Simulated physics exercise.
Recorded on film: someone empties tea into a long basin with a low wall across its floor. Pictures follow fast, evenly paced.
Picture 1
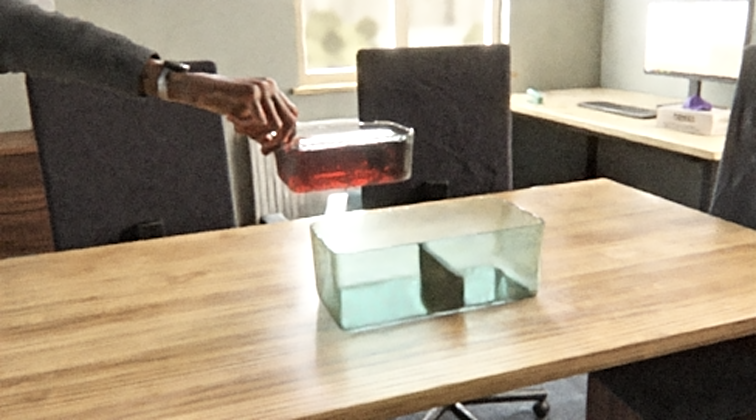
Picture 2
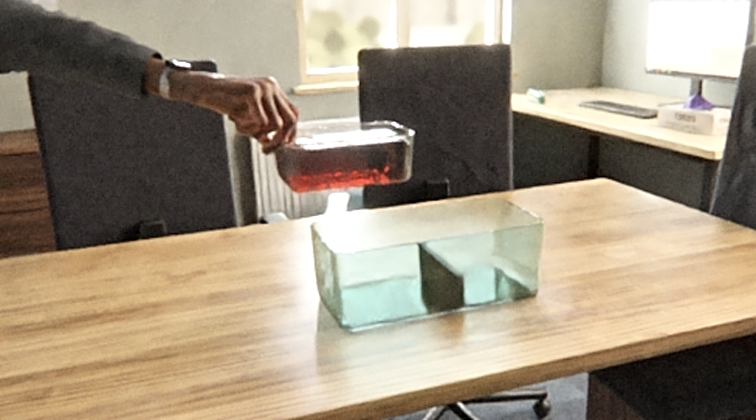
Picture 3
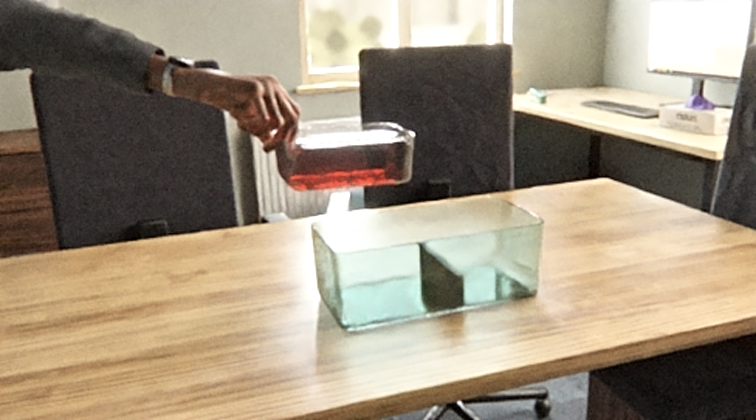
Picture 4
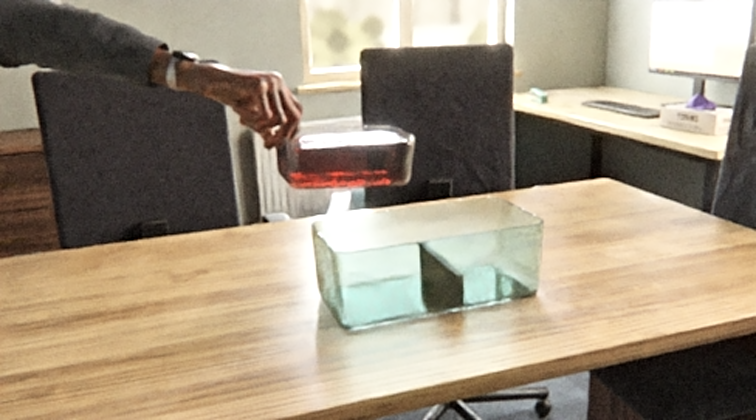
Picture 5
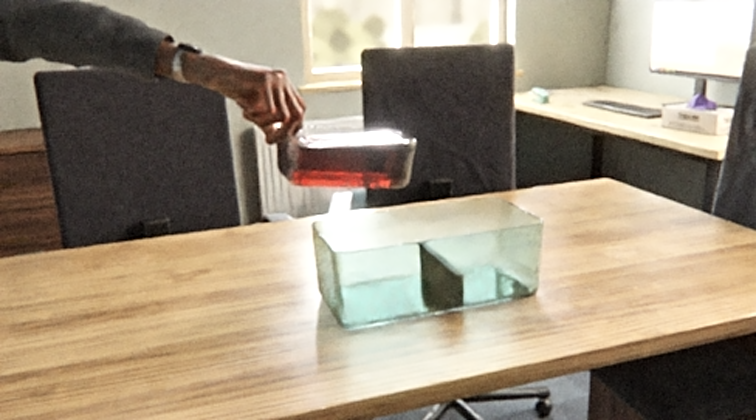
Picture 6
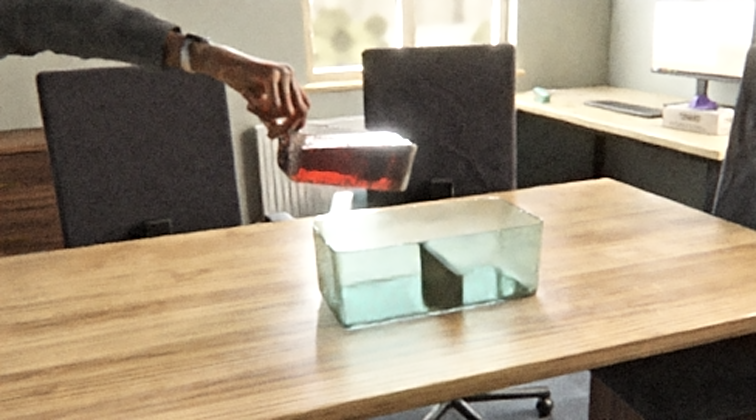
A hand slowly tilts a clear container of red tea above a long divided basin.
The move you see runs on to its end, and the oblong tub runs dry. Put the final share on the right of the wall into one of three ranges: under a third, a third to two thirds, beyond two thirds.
Sits mid-range.
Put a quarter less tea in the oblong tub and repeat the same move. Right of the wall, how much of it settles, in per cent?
Roughly 45 in a hundred.
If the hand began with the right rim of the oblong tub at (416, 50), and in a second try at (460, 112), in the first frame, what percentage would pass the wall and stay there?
About 70 per cent, then about 75 per cent.
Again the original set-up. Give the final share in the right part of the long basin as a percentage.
Close to 60 in a hundred.
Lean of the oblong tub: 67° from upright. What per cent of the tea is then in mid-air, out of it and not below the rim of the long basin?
About 35 per cent.
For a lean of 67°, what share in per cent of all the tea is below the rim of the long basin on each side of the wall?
About 5 per cent on the left and 35 on the right.
A moment on, the oblong tub is tipped part way and 24 per cent is still to pour, 5 is left of the wall and 37 right of it.
Next, the oblong tub is tipped right over and 3 per cent is still to pour, 31 is left of the wall and 59 right of it.
Then the oblong tub is tipped right over and 0 per cent is still to pour, 36 is left of the wall and 59 right of it.
Later the oblong tub is tipped right over and 0 per cent is still to pour, 36 is left of the wall and 59 right of it.
Finally, 36 per cent lies left of the wall, 59 right of it and 5 outside.
